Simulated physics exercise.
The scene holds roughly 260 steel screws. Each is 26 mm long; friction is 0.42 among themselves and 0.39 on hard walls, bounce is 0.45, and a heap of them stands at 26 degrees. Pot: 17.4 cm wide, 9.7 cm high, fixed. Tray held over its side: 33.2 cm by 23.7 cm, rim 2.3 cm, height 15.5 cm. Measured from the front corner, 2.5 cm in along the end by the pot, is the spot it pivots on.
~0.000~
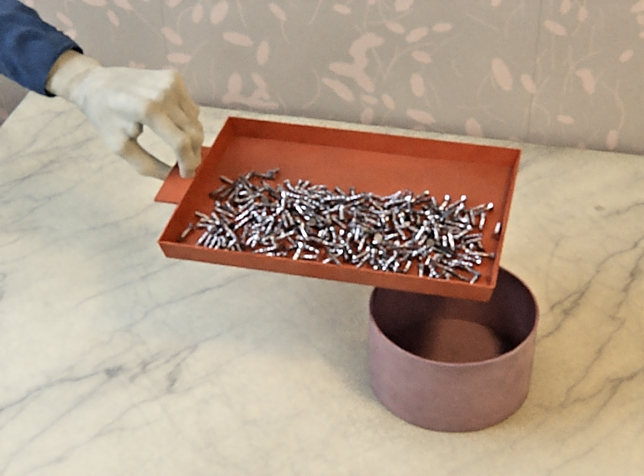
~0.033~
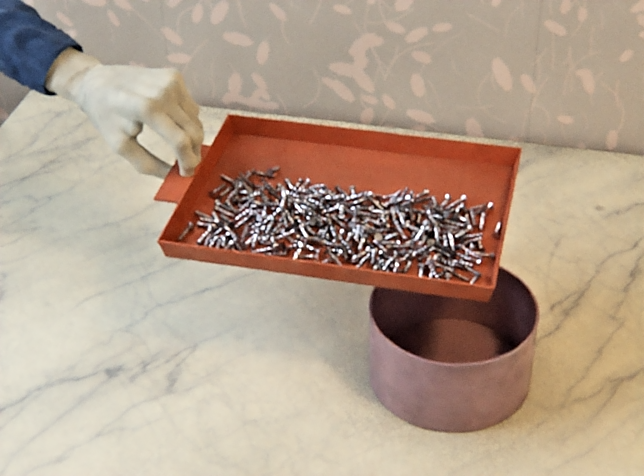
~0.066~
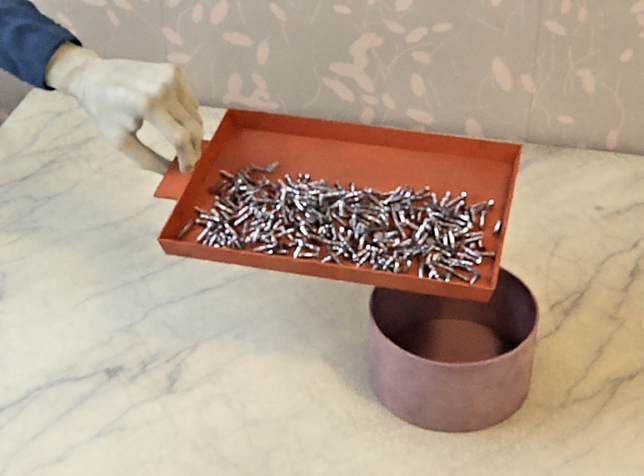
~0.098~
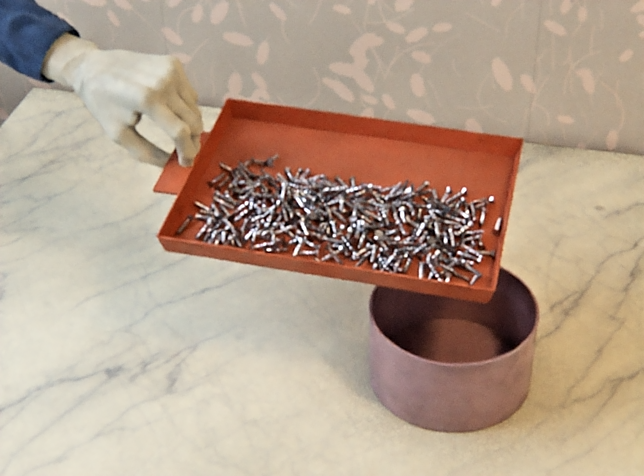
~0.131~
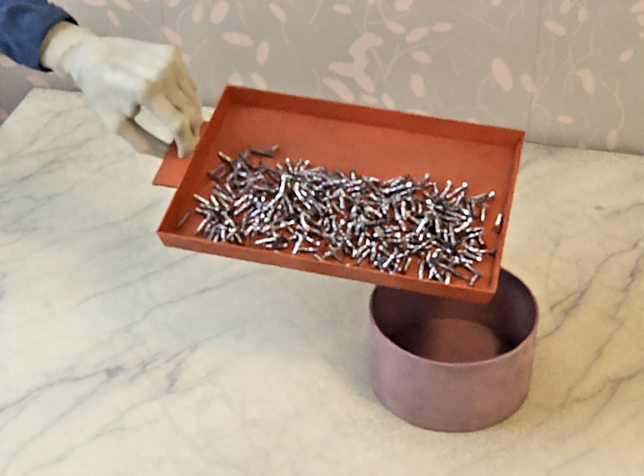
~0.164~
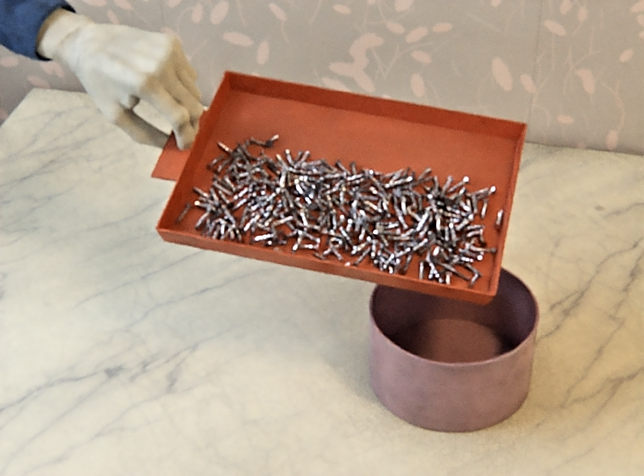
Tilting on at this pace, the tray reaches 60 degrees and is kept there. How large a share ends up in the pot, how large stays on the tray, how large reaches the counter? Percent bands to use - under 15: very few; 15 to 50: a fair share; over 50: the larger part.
Pot - very few, left on the tray - the larger part, counter - a fair share.
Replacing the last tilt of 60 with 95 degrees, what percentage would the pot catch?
The pot would get around 15 per cent.
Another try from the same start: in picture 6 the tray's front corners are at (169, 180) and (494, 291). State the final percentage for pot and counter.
Pot: 5, counter: 75.
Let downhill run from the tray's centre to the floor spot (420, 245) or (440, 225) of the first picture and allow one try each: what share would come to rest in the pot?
First try: Around 10 percent; second try: Around 5 percent.
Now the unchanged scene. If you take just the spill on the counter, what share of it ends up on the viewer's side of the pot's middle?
Near 100 in a hundred.
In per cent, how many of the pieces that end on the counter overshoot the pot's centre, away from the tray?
30 %.
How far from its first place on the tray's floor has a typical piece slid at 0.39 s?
Displacement on the tray: Roughly 1 cm.
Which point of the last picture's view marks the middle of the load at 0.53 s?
(369, 230) or thereabouts.
After 0.39 s, tilt 37 degrees; the tray holds 100 %, the pot 0 %.
Then, at 0.53 s, tilt 52 degrees; the tray holds 100 %, the pot 0 %.
Then, at 0.81 s, tilt 60 degrees; the tray holds 85 %, the pot 0 %.
In the end, at 2.1 s, pot 0 %, tray 65 %, counter 30 %.
